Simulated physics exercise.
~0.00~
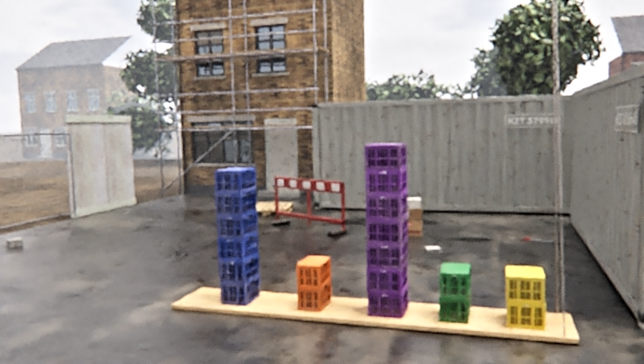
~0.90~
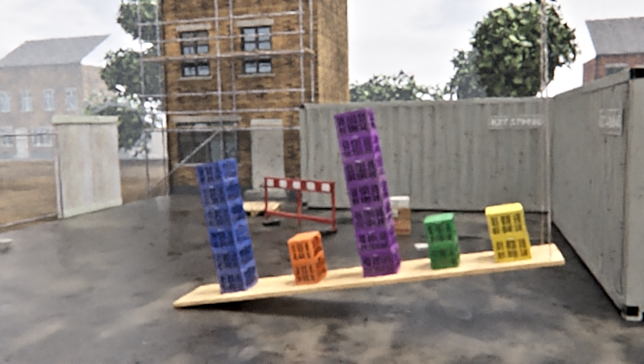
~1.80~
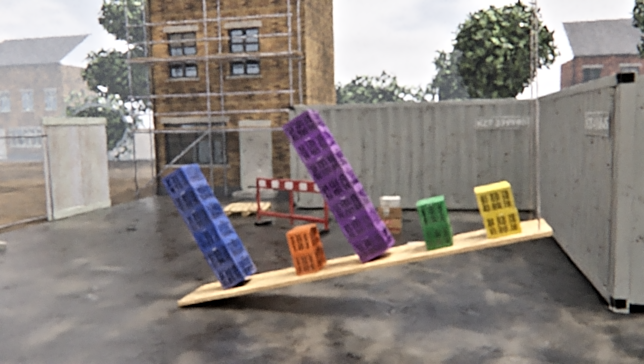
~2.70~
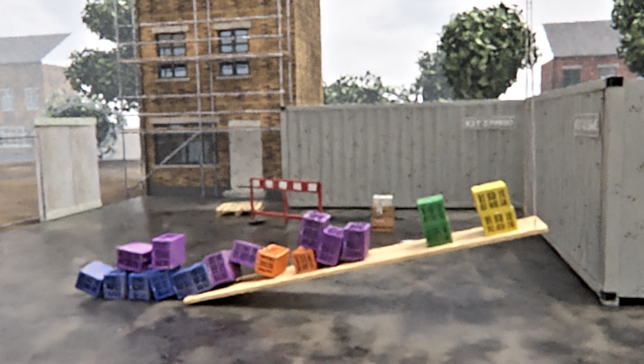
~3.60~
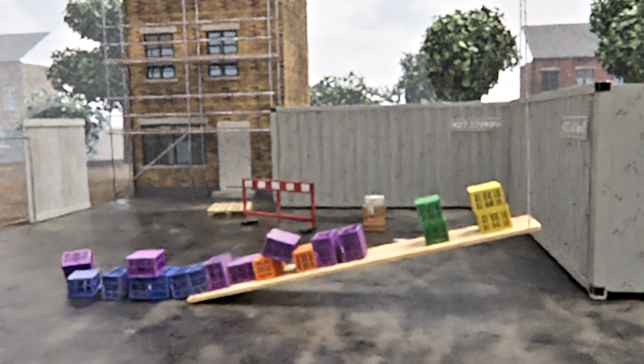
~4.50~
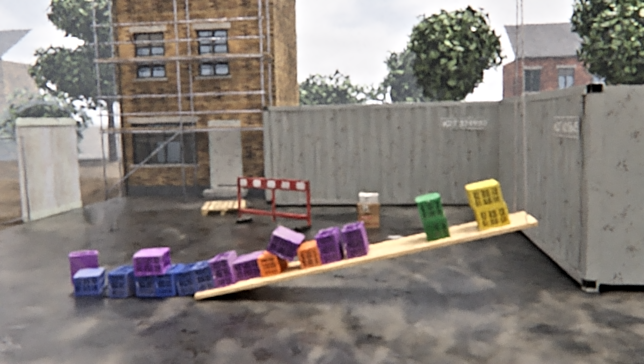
A pale plank-like deck carrying stacks of plastic crates lies on a wet, grey yard, seen from slightly above, with a scaffolded brick building and grey containers behind. From left to right stand a tall blue stack, a short orange one, a taller purple one, then short green and yellow ones. The deck's right end rises, and the blue and purple stacks lean left as the view drifts sideways. Both topple leftward, and the orange stack is wrecked too. Blue and purple crates lie strewn beyond the low end, others rest on the slope, while green and yellow stay standing.
